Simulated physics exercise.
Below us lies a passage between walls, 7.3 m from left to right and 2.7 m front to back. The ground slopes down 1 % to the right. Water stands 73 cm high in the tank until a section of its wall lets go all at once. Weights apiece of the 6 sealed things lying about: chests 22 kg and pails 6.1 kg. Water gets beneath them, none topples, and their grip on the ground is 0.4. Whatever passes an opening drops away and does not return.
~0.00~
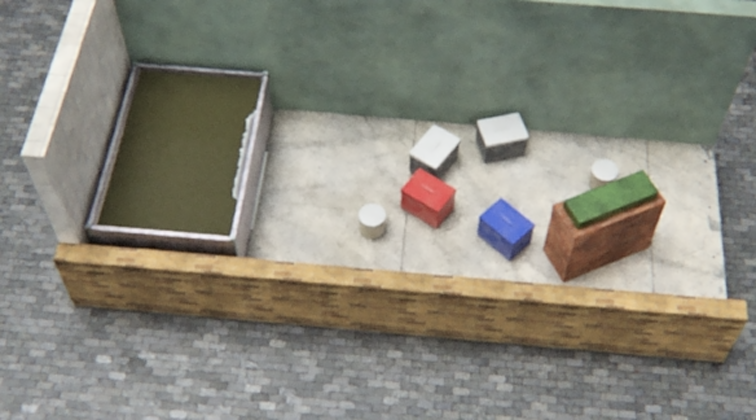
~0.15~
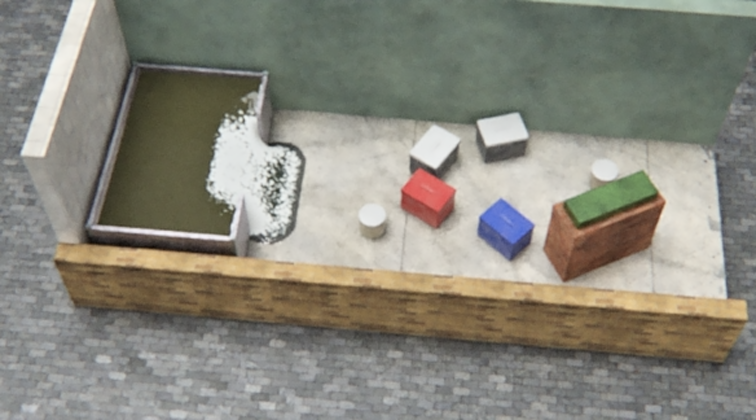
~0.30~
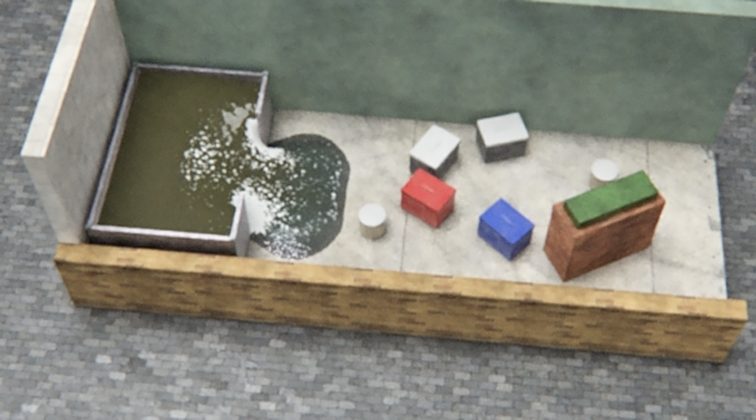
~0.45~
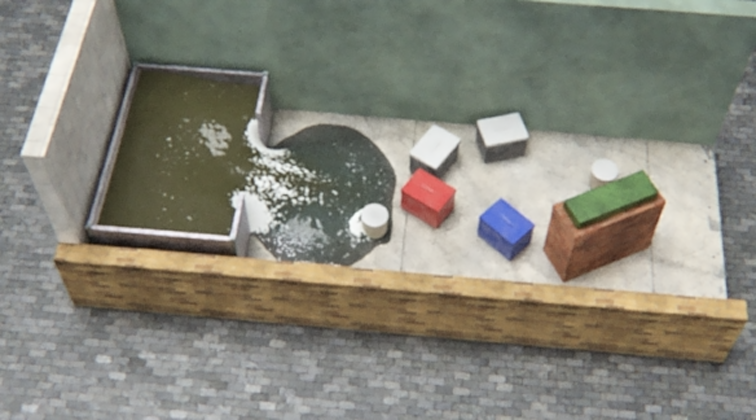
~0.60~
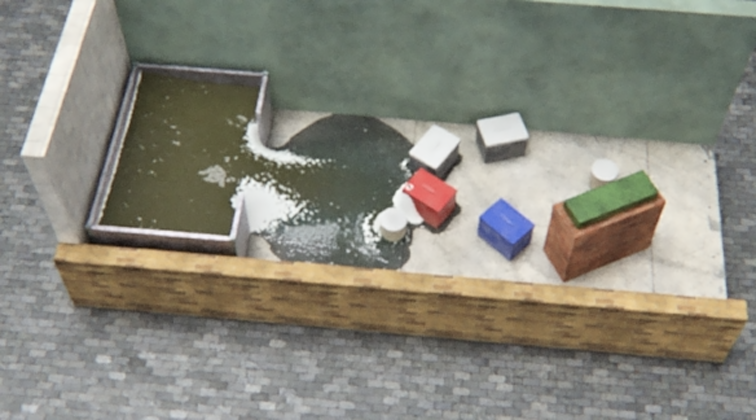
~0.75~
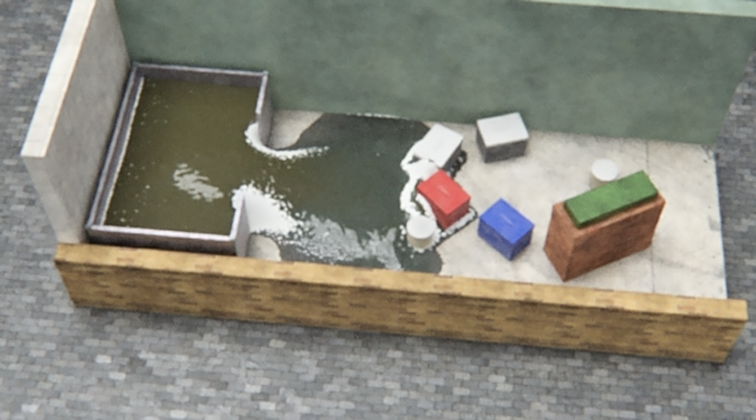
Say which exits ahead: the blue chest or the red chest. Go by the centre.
First out is the red one.
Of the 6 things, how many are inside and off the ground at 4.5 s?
1 of them.
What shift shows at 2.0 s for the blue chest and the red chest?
Roughly 30 and 250 cm by then.
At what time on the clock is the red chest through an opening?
At about 2.5 s.
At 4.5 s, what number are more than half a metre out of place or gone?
By then 6.
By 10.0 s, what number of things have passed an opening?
6 of them.
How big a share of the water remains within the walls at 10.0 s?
Some 36 per cent remains.
After 2.0 s the blue chest is near (530, 230), 0.3 m from its start, afloat; the red chest is near (642, 174), 2.6 m from its start, aground; 0 of 6 are out; 2 afloat.
After 4.5 s the blue chest is near (709, 155), 2.8 m from its start, afloat; the red chest has gone out (at 2.4 s); 5 of 6 are out; 1 afloat.
After 7.0 s the blue chest has gone out (at 4.6 s); the red chest has gone out (at 2.4 s); 6 of 6 are out; 0 afloat.
After 10.0 s the blue chest has gone out (at 4.6 s); the red chest has gone out (at 2.4 s); 6 of 6 are out; 0 afloat.
